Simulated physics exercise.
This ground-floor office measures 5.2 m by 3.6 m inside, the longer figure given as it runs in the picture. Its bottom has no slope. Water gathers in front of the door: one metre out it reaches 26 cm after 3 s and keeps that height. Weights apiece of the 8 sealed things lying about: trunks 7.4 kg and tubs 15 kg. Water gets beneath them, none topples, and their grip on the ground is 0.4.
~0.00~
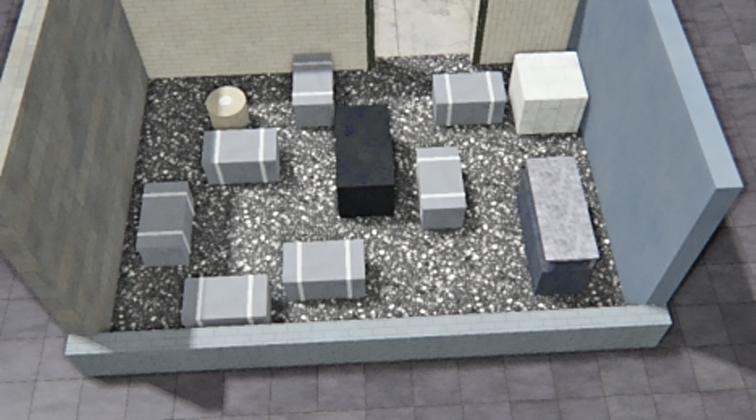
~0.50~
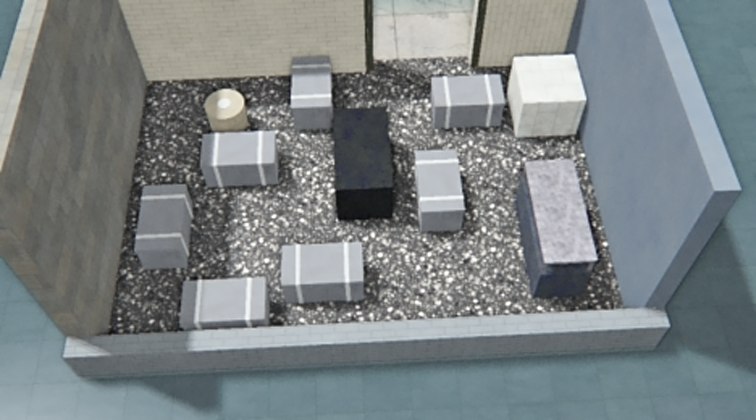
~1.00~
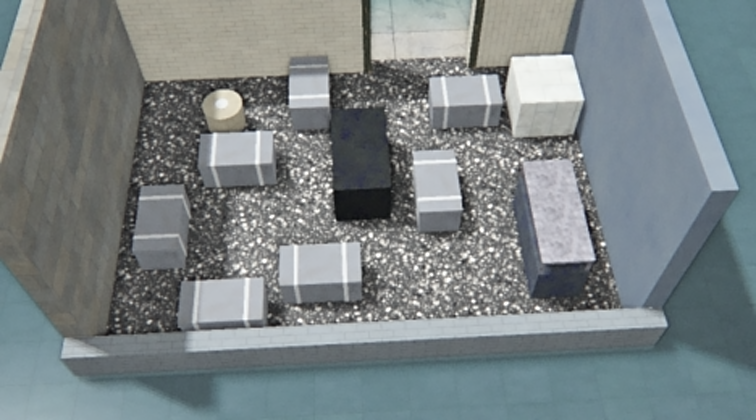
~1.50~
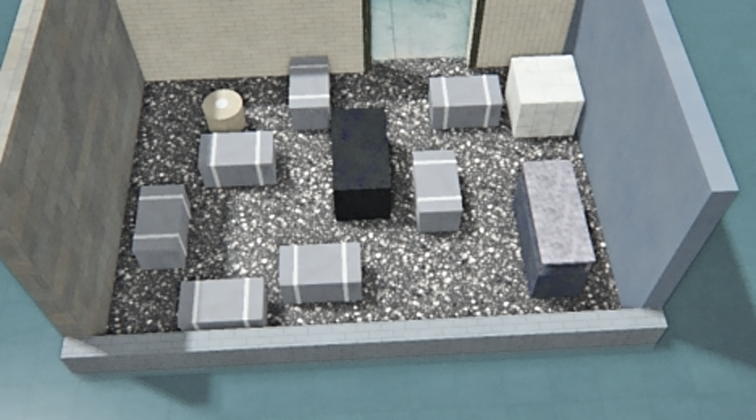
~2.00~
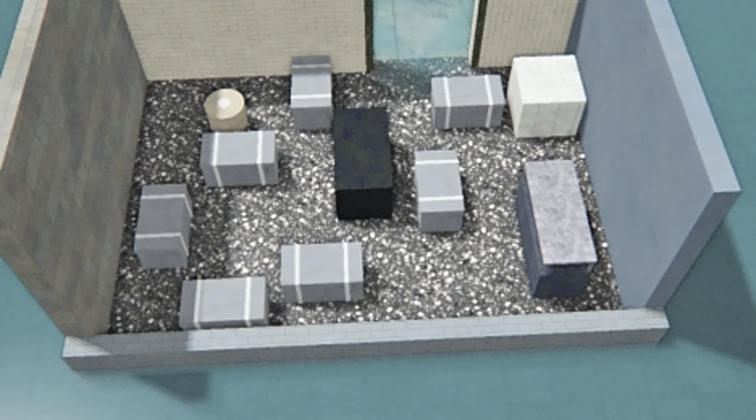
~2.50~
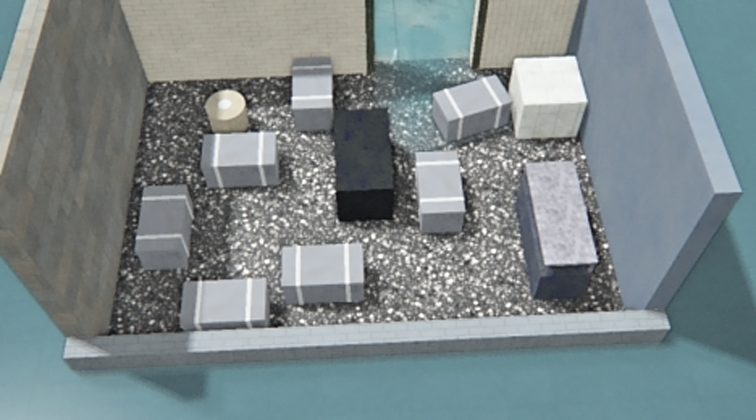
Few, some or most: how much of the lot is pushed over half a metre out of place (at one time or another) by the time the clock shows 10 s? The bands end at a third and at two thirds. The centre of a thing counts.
That comes to two thirds or above.
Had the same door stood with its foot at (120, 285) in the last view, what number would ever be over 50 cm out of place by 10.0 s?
In that case 6 of them.
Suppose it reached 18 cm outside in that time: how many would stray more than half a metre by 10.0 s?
In that case 5 of them.
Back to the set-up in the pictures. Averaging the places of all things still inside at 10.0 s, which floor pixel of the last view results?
Near (243, 184).
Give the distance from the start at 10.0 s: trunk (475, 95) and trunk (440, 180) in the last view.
In turn: 150 cm, 250 cm.
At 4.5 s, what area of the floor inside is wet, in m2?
Roughly 9.5 m2.
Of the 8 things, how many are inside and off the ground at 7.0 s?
At that moment 6.
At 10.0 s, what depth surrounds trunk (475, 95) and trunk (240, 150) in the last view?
Roughly 12 and 10 cm.
After 3.5 s 1 of 8 are over 50 cm from their spots; 0 afloat.
After 4.5 s 2 of 8 are over 50 cm from their spots; 1 afloat.
After 7.0 s 5 of 8 are over 50 cm from their spots; 6 afloat.
After 10.0 s 6 of 8 are over 50 cm from their spots, and 6 have been at some point; 7 afloat.
